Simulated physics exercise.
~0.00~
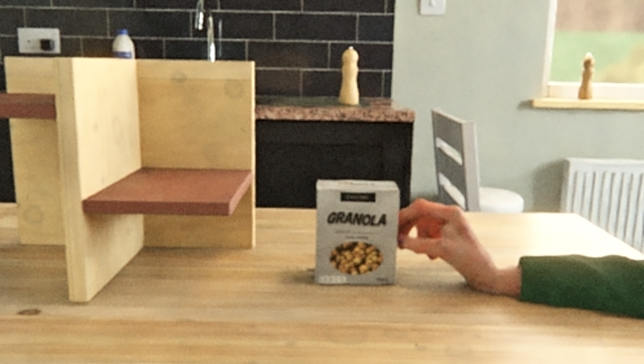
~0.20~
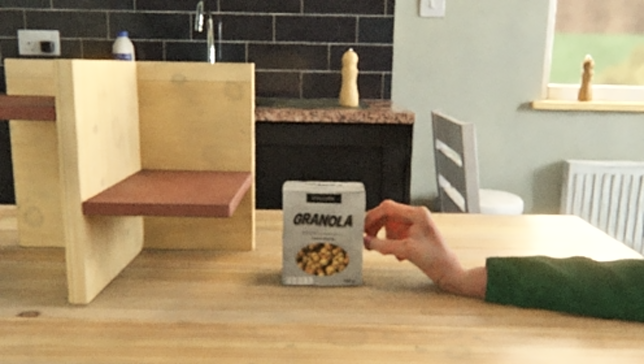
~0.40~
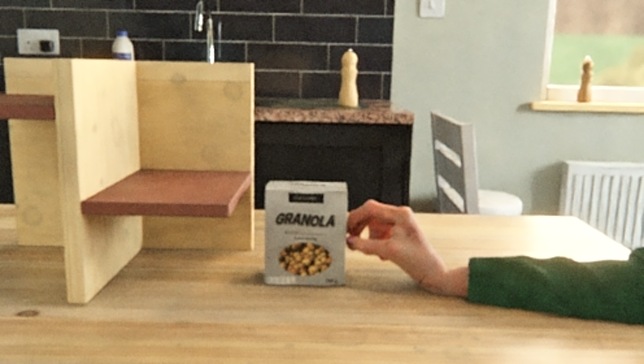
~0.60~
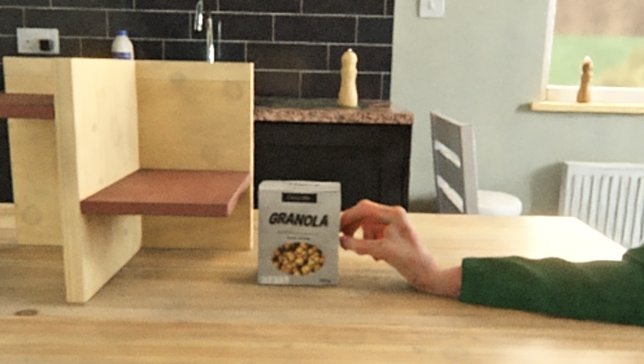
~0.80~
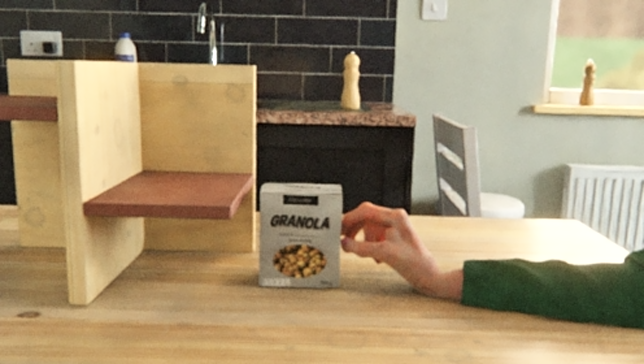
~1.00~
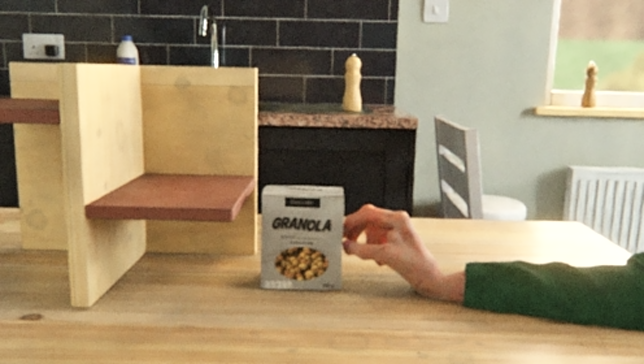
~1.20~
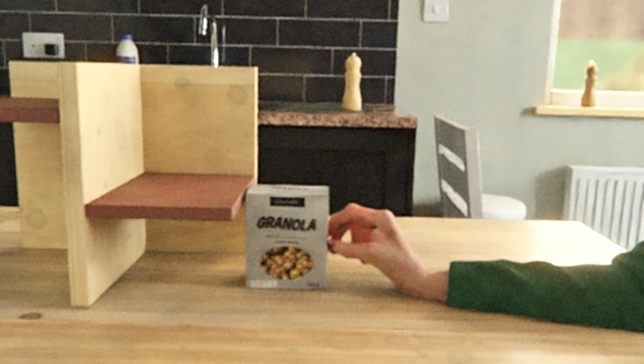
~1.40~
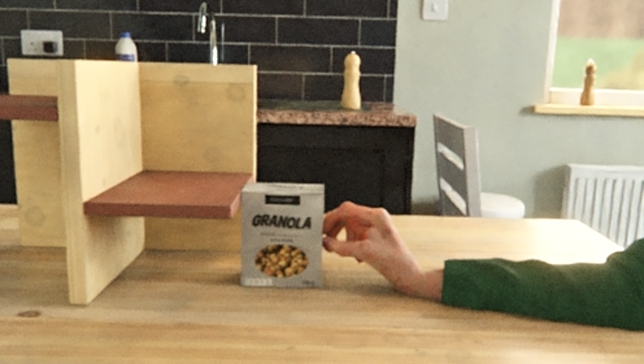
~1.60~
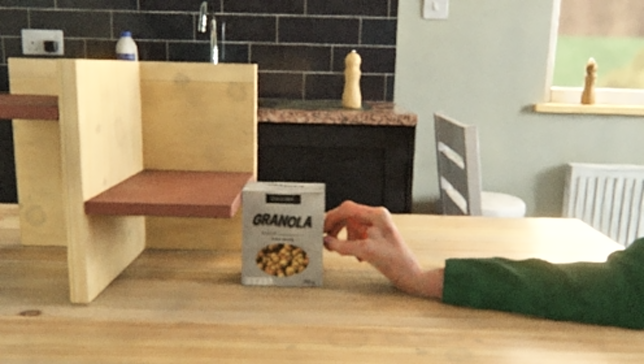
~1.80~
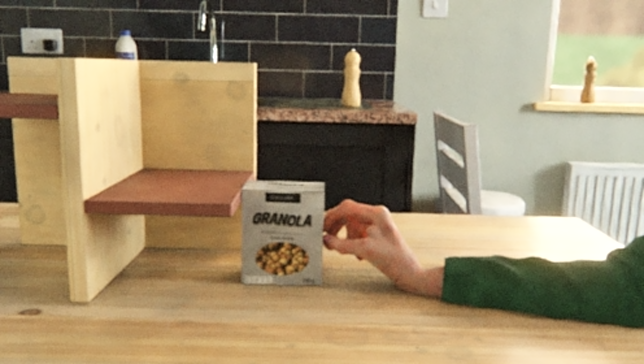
In a kitchen, a slightly swaying view looks across a pale wooden table towards dark tiles, a stone-topped counter and a grey chair. On the left stands a light wooden unit with a low reddish-brown shelf, and to its right an upright whitish granola packet is held at its side by a hand in a green sleeve. The hand pushes the packet left across the table, then pauses with it just short of the shelf. It slides the packet a little further, up to the opening. There the packet, too tall to pass under, stops at the shelf's edge and stays upright, the hand still against it.
